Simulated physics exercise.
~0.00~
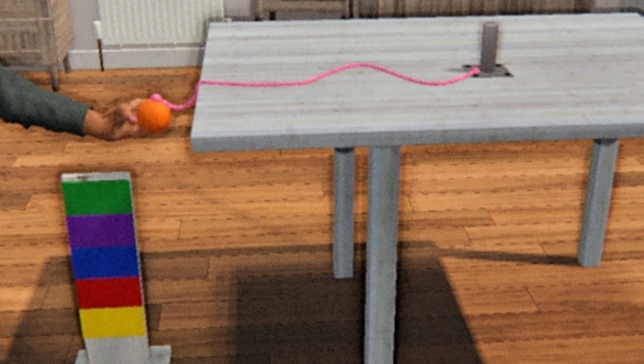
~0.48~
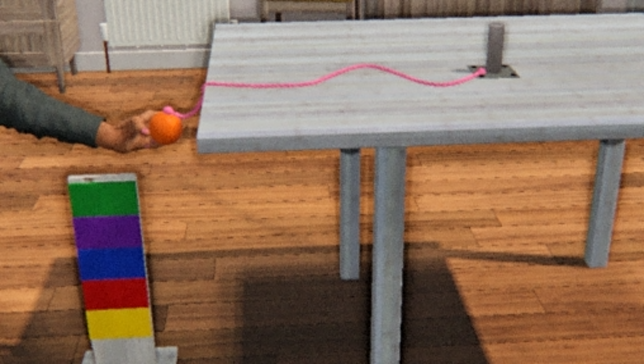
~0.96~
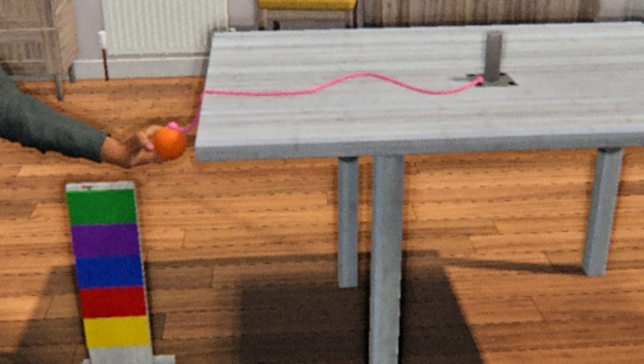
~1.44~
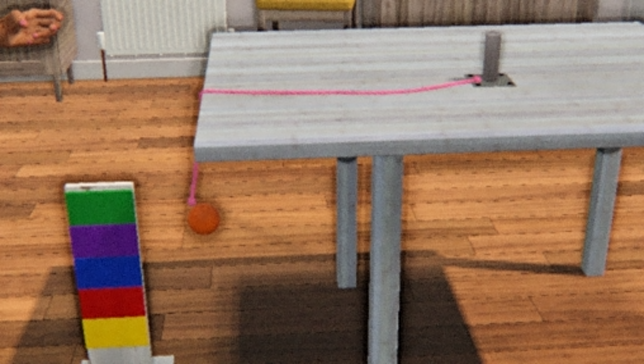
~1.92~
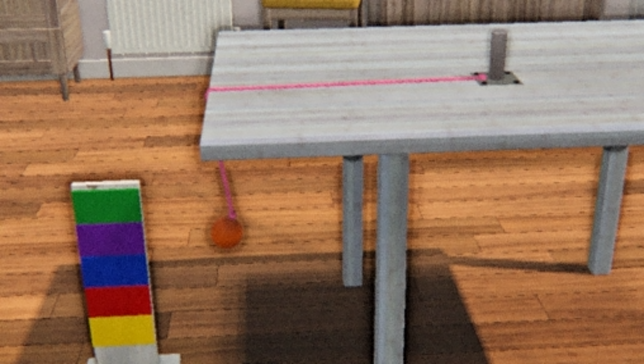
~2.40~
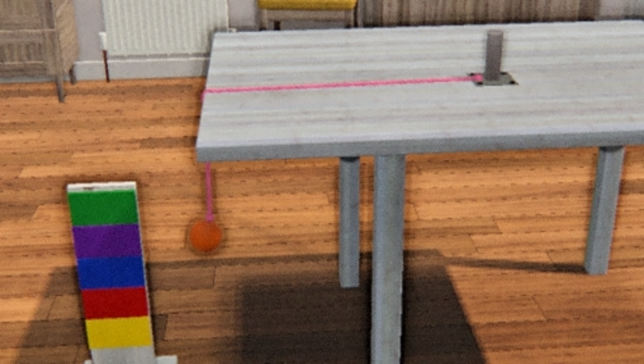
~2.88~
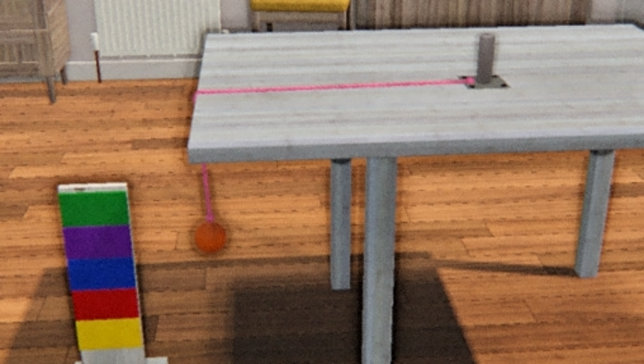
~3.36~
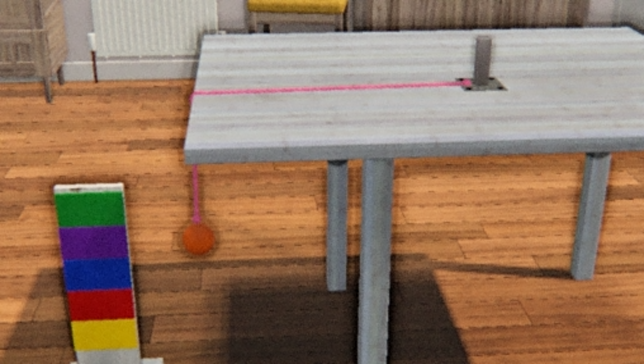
At the start, a hand holds an orange ball just off the left edge of a grey table, with a slack pink cord running from it across the top to a small post. A stand with green, purple, blue, red and yellow bands, from top to bottom, is below the edge. The hand lowers the ball slightly, then lets go and draws back to the left. The ball drops and the cord pulls straight over the table. The ball swings a little from side to side, and finally hangs below the edge, level with the purple band.
